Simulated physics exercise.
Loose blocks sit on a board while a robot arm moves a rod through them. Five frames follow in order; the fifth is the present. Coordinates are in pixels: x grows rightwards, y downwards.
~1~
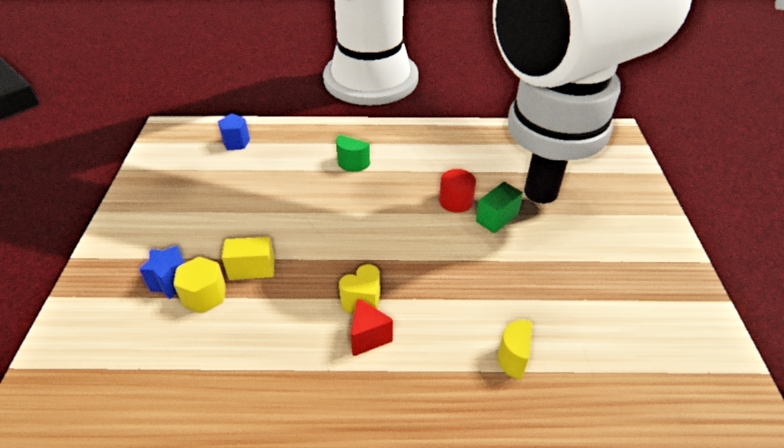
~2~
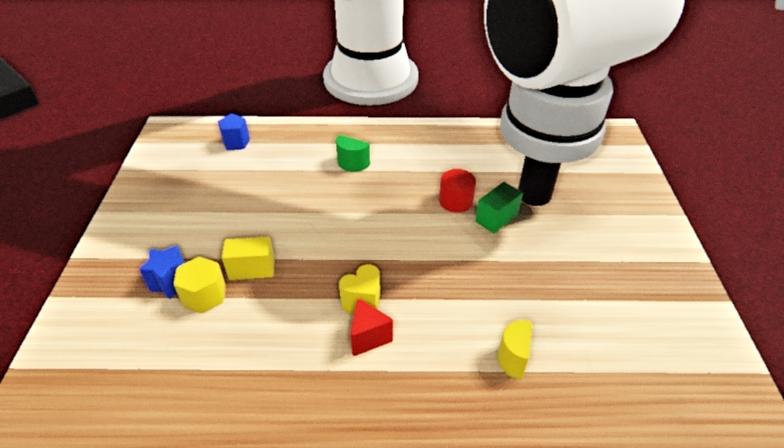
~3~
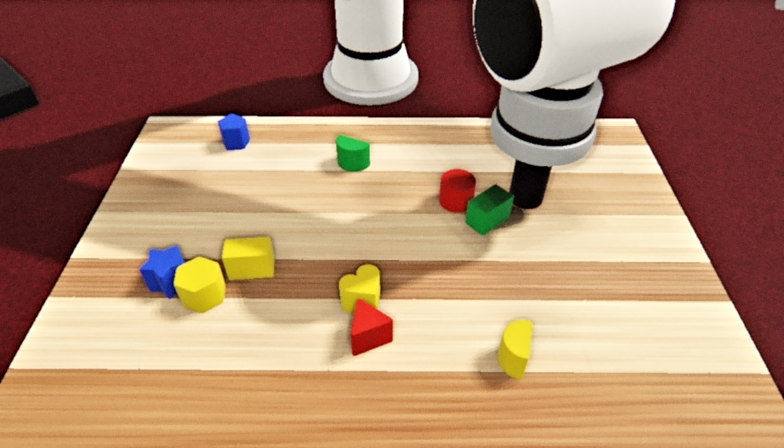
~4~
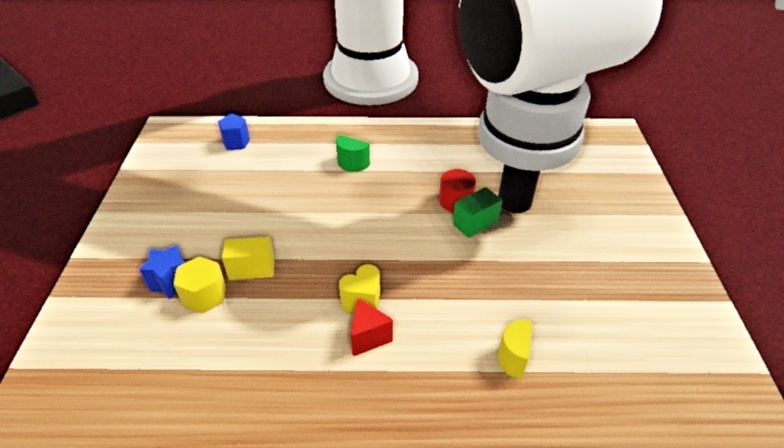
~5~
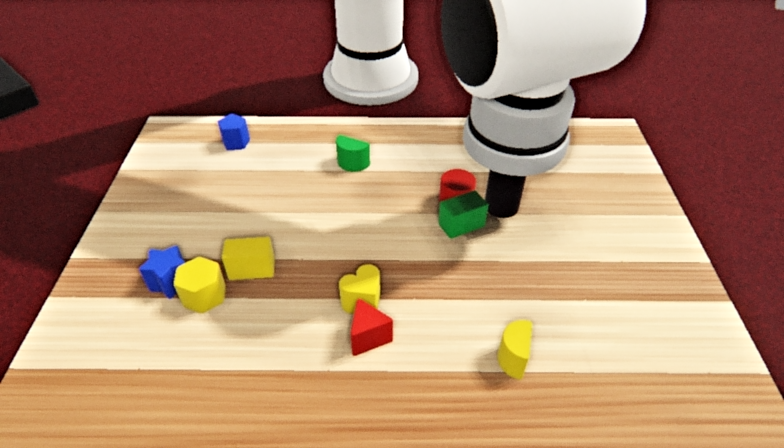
A white robot arm holds a black rod over a striped wooden board on a dark red surface, viewed from above by a still camera. Yellow, blue and red blocks lie toward the left and front, with green and red ones farther back. The rod moves left and slightly nearer, pushing the green rectangular block across the front of the red round block.
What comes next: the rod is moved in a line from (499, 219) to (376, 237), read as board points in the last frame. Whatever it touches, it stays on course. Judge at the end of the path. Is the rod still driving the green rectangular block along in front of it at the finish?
Answer: Yes.
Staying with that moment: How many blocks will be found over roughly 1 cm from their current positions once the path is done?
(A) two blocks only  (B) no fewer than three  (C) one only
C - one only.
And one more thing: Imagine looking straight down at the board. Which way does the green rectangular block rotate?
Clockwise from above.
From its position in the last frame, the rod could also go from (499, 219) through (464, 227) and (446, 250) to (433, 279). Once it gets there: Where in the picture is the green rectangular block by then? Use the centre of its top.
Around pixel (413, 211).
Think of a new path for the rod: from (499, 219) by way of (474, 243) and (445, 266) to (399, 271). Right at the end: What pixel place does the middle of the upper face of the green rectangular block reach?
Around (435, 211).
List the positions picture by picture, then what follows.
The first picture shows lower end of the rod at (541, 193), tops of blocks, yellow heart block at (362, 280), red round block at (459, 179), green rectangular block at (502, 195).
The second picture shows rod at (534, 195), blocks as before.
The third picture shows rod at (526, 198), green rectangular block at (491, 198).
The fourth picture shows rod at (515, 202), green rectangular block at (479, 200).
The fifth picture shows rod at (501, 207), yellow heart block at (362, 280), red round block at (459, 179), green rectangular block at (464, 203).
The first path, step by step. One third of the way, rod at (460, 212); red round block at (455, 178); green rectangular block at (421, 205), turned 15° clockwise.
Two thirds of the way, rod at (417, 218); red round block at (455, 178); green rectangular block at (378, 206), turned 30° clockwise.
At the end, rod at (375, 224); yellow heart block not moved; red round block at (455, 178); green rectangular block at (336, 207), turned 55° clockwise.
